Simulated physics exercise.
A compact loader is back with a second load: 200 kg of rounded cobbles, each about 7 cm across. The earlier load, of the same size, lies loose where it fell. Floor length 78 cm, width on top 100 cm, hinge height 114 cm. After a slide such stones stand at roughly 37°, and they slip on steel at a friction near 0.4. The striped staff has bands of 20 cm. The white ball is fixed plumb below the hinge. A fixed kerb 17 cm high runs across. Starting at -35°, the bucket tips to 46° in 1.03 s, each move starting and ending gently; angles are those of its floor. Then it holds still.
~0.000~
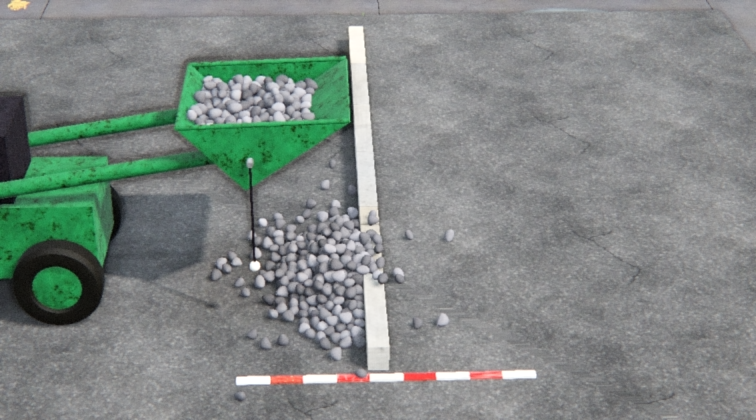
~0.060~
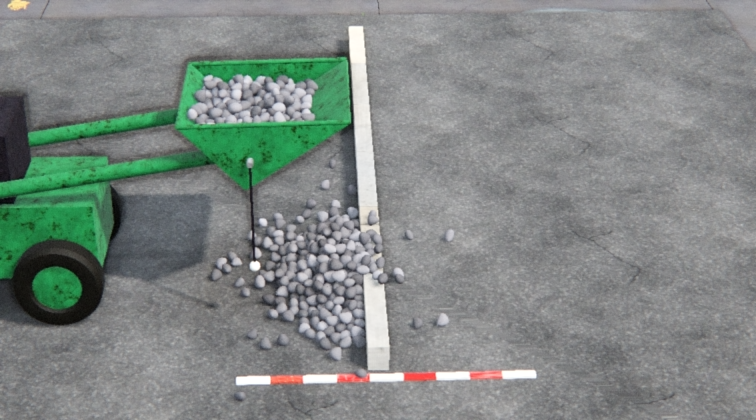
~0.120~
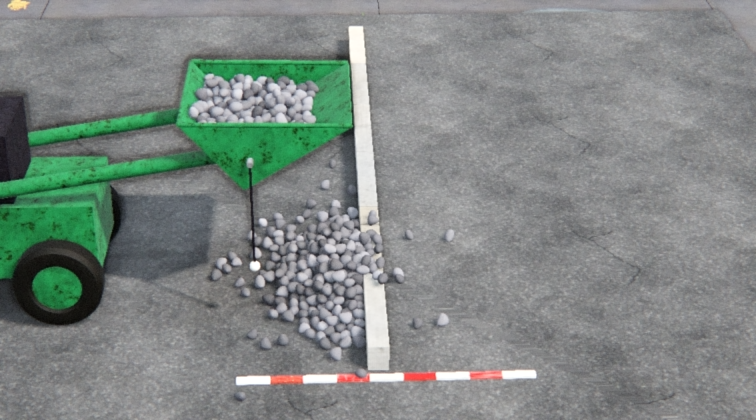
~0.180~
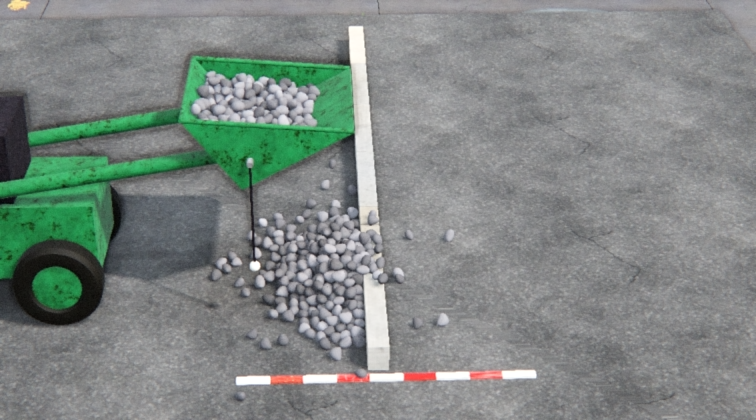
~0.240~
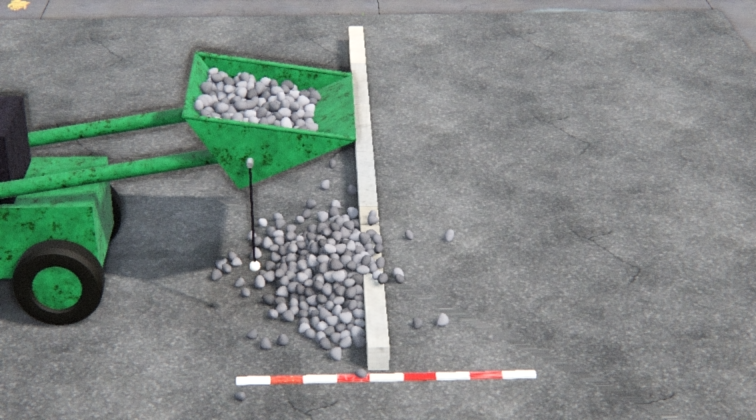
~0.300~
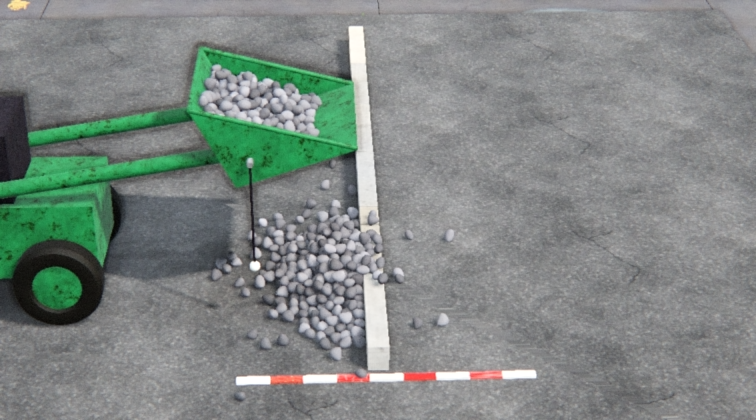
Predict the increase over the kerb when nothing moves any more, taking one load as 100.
Some 48 per cent is added.
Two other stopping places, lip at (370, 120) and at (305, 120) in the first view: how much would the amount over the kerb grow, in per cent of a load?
First some 70, then 10 per cent.
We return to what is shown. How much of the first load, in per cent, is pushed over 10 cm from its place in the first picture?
About 10 per cent.
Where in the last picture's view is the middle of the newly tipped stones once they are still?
Around (370, 265).
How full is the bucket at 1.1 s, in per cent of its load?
It holds some 45 per cent.
After 0.8 s the floor is at 33°; in per cent of one load, 100 in the bucket, 98 on this side of the kerb, 2 over the kerb; the foremost stones are at (410, 273).
After 1.1 s the floor is at 46°; in per cent of one load, 47 in the bucket, 151 on this side of the kerb, 2 over the kerb; the foremost stones are at (410, 273).
After 1.5 s the floor is at 46°; in per cent of one load, 0 in the bucket, 166 on this side of the kerb, 34 over the kerb; the foremost stones are at (463, 270).
After 3.9 s the floor is at 46°; in per cent of one load, 0 in the bucket, 150 on this side of the kerb, 50 over the kerb; the foremost stones are at (588, 279). Net gain over the kerb, 48.
